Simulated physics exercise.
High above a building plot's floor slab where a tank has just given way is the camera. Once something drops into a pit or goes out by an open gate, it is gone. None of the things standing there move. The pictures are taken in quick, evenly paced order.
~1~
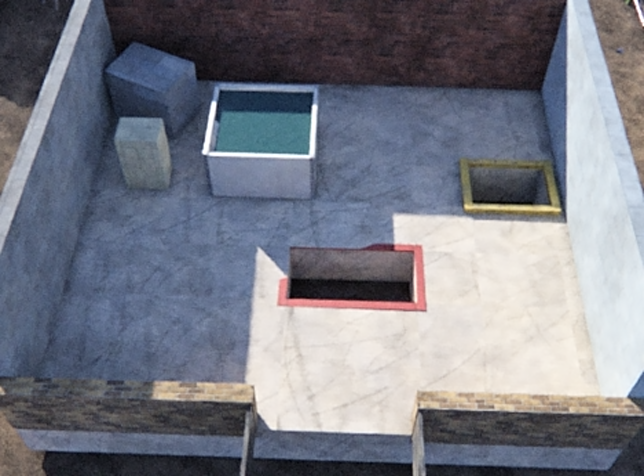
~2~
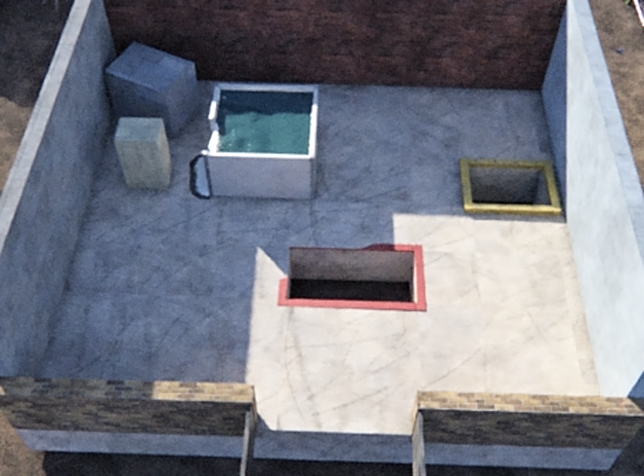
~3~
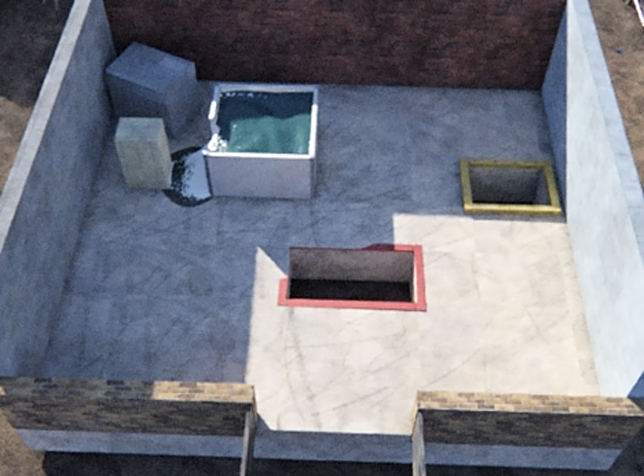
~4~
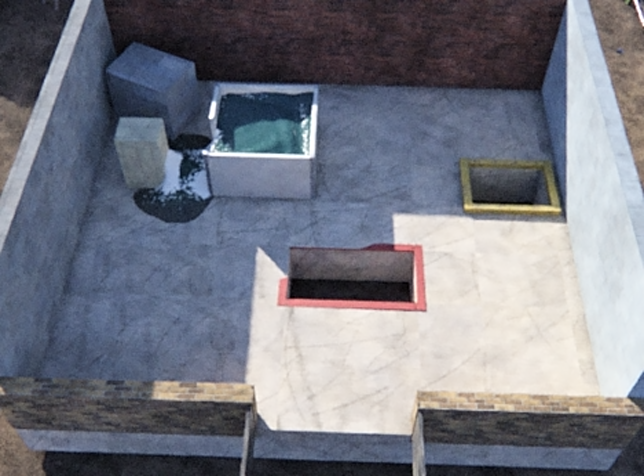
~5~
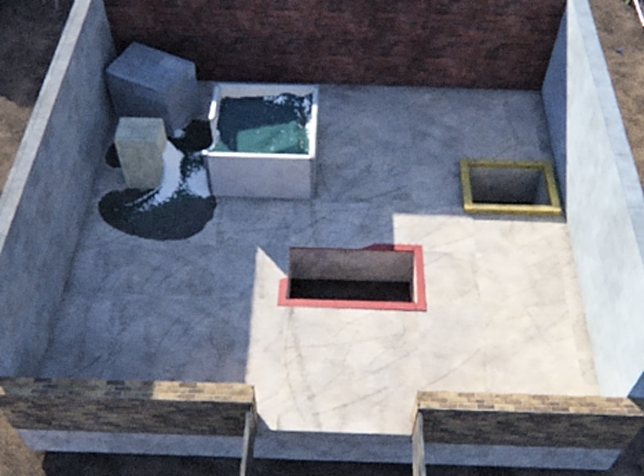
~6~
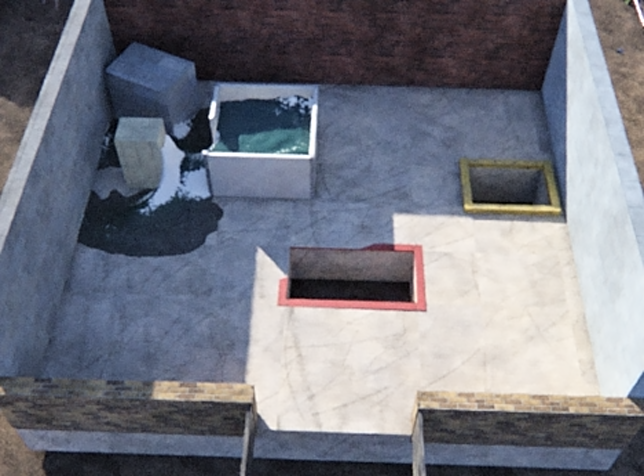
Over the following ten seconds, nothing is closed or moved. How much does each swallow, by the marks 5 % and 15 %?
In the end the gate carries off some - in the five to fifteen per cent range, the red pit carries off some - in the five to fifteen per cent range, the yellow pit carries off next to nothing - beneath five per cent.
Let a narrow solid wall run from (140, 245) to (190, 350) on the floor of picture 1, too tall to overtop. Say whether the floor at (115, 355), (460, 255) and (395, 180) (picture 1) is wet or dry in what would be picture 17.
In that order: Wet, clear, not flooded.
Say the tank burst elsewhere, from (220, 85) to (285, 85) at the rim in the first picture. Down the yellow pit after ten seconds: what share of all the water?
Share recorded - yellow: 6 %.
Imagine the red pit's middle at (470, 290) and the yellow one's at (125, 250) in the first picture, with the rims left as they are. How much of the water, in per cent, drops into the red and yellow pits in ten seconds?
The red pit ends up with 2 per cent, the yellow pit with 30 per cent.
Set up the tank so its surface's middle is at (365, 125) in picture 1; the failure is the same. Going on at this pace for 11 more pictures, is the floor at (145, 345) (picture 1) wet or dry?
There: Under water.
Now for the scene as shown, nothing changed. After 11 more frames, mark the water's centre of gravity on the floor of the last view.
The centre of mass sits at about (200, 189).
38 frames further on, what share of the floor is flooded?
Close to 70 percent, by my reckoning.
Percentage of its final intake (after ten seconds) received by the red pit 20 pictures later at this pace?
Roughly 0 per cent.
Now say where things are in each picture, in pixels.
In the first frame, still water in the water tank at (263, 123).
In the second frame, the front is at (195, 163), out from the gap at (214, 160).
In the third frame, water pours out at (215, 163) and has run to a hidden place.
In the fourth frame, the front is at a hidden place, out from the gap at (215, 165).
In the fifth frame, the front is at (115, 147), out from the gap at (215, 164).
In the sixth frame, water pours out at (215, 164) and has run to (79, 237).
A moment on, water covers 20 % of the floor; the gate 0 %, the red pit 0 %, the yellow pit 0 %.
Next, water covers 30 % of the floor; the gate 0 %, the red pit 0 %, the yellow pit 0 %.
Then, water covers 45 % of the floor; the gate 0 %, the red pit 0 %, the yellow pit 0 %.
Later, water covers 70 % of the floor; the gate 2 %, the red pit 2 %, the yellow pit 0 %.
In the end, water covers 80 % of the floor; the gate 7 %, the red pit 8 %, the yellow pit 0 %.
